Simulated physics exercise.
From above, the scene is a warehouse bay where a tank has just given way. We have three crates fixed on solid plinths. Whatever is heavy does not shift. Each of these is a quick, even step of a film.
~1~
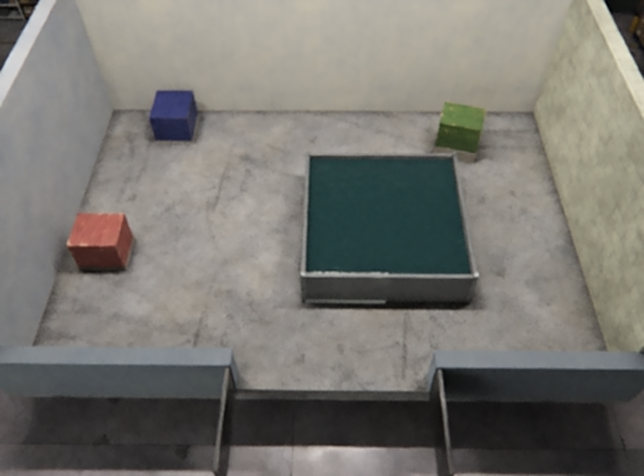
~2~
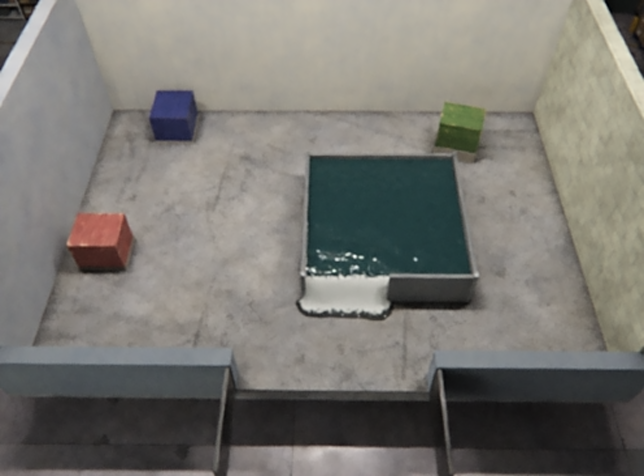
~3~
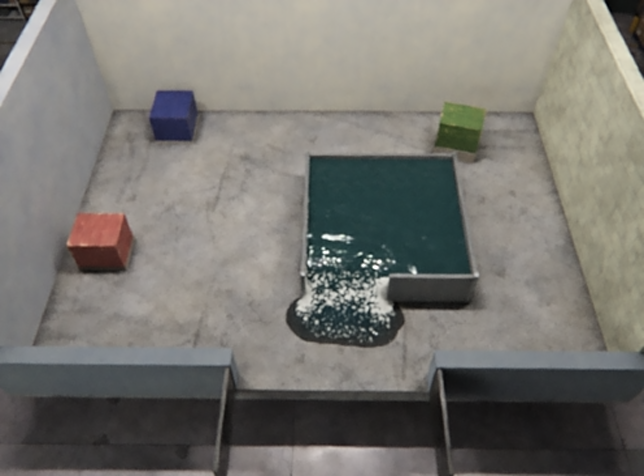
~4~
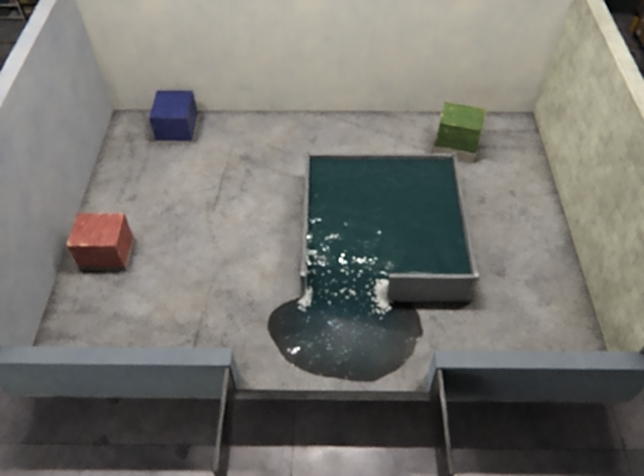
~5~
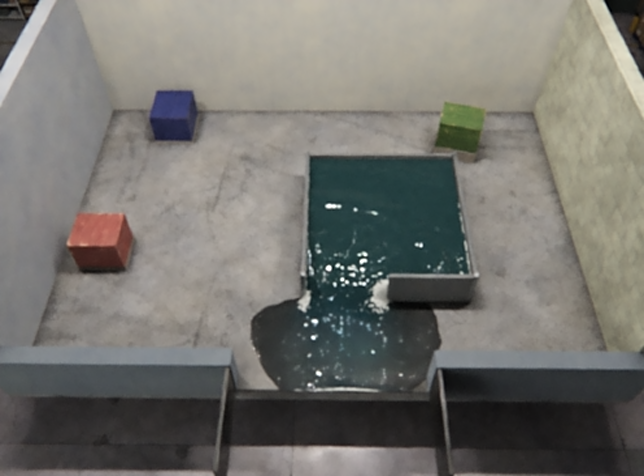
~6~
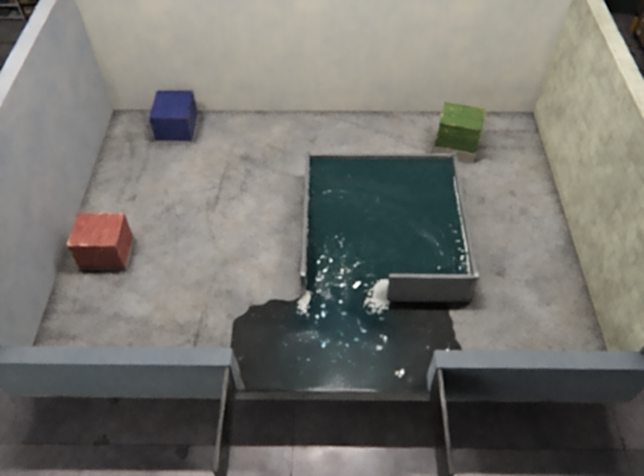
Dark water pouring from the front left of an open tank, foaming and spreading across a concrete floor between low walls.
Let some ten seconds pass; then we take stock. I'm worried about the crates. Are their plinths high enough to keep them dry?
Blue crate: Dry. Green crate: Dry. Red crate: Dry.
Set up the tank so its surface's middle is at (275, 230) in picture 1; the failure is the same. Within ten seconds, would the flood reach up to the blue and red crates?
I'd expect that the blue crate sees the flood while the red crate sees the flood.
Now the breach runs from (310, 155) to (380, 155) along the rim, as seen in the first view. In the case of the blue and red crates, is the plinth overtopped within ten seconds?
Blue crate is reached; red crate is reached.
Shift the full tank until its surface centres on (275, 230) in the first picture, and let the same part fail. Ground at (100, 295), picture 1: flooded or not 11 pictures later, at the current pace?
My call is that the spot is drenched.
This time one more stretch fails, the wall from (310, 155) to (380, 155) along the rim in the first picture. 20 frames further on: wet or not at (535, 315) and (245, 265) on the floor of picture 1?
Note, points in order: Unreached; unreached.
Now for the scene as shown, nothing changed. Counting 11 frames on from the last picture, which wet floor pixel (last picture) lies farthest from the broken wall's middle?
Close to (89, 371), I think.
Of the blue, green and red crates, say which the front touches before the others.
Answer: That's the red crate.
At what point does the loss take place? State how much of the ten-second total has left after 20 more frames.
By my reckoning, 55 %.
A moment on, water covers 10 % of the floor; the blue crate not reached, the green crate not reached, the red crate not reached.
Next, water covers 15 % of the floor; the blue crate not reached, the green crate not reached, the red crate not reached.
Then, water covers 15 % of the floor; the blue crate not reached, the green crate not reached, the red crate not reached.
Later, water covers 20 % of the floor; the blue crate not reached, the green crate not reached, the red crate water round its plinth.
In the end, water covers 20 % of the floor; the blue crate stayed above the water, the green crate stayed above the water, the red crate stayed above the water.
